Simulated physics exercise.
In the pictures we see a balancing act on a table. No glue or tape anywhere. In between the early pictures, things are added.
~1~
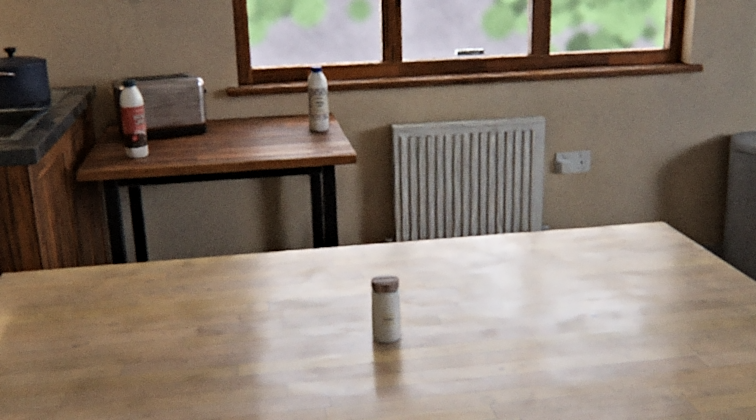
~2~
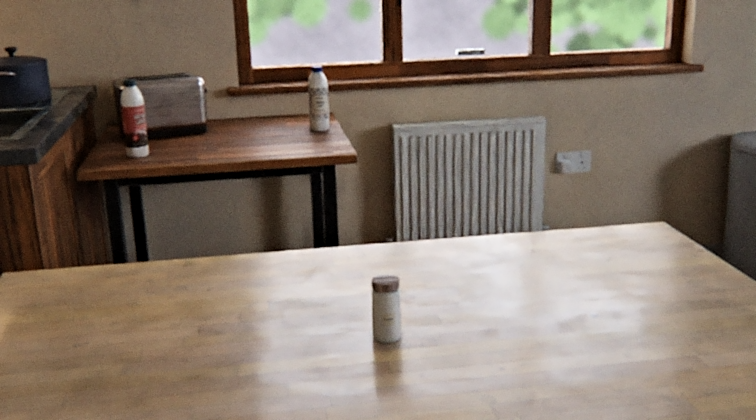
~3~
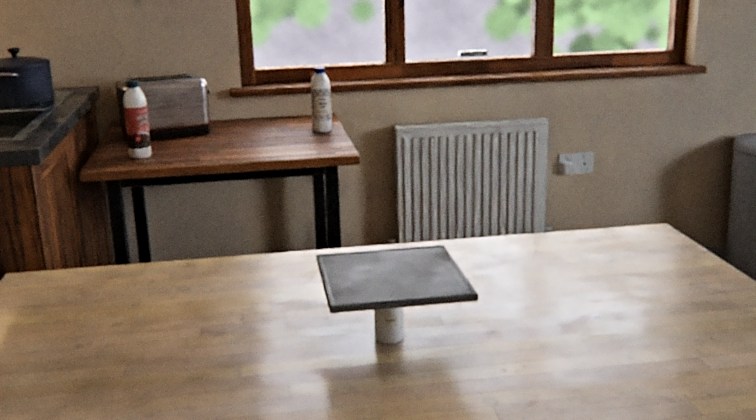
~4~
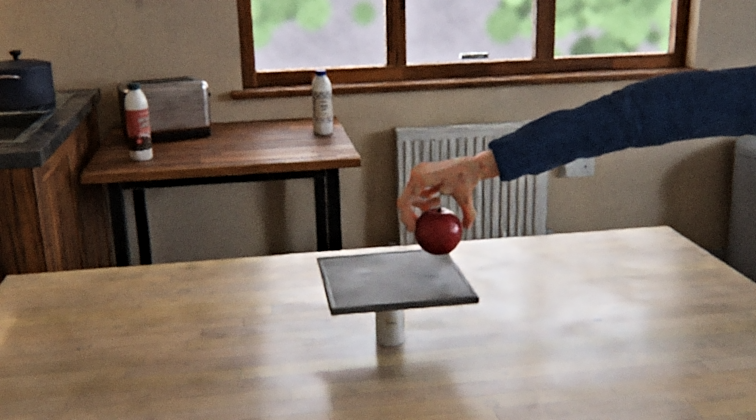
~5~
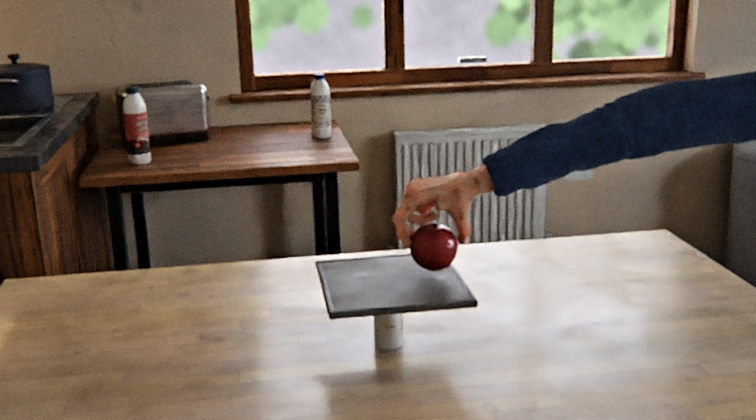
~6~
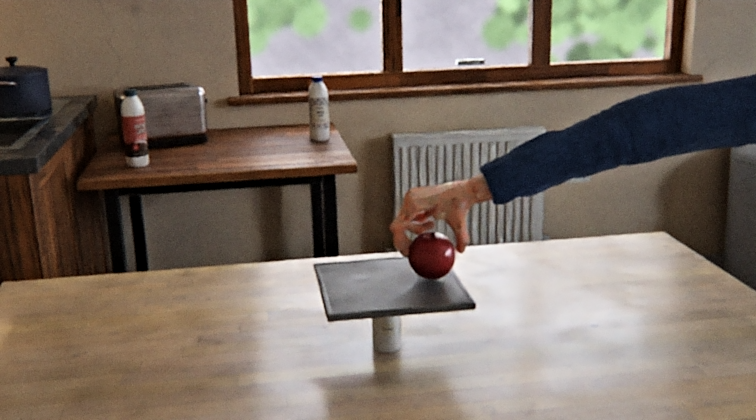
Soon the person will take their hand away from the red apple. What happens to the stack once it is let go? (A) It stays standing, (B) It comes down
It comes down (B).
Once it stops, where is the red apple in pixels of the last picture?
It ends up close to (474, 318).
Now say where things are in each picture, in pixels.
The last thing is not in view yet, in the first frame.
The last thing is not in view yet, in the second frame.
The last thing is not in view yet; grey lid (392, 276), in the third frame.
Coming down; red apple (438, 231); grey lid (393, 279), in the fourth frame.
Coming down; red apple (434, 247); grey lid (392, 283), in the fifth frame.
In place under the hand; red apple (432, 255); grey lid (390, 285), in the sixth frame.
Then, 0.30 s past the last view, red apple now fallen; grey lid rocked 59° from its first pose.
Then, 0.50 s past the last view, grey lid rocked 69° from its first pose.
Then, 0.70 s past the last view, grey lid now fallen; white shaker rocked 44° from its first pose.
Then, 0.80 s past the last view, white shaker on its side.
Finally, fallen, grey lid and red apple; down or leaning hard in the stack, white shaker. Final places as the last picture's camera would see them, red apple near (474, 318). The stack gives way.
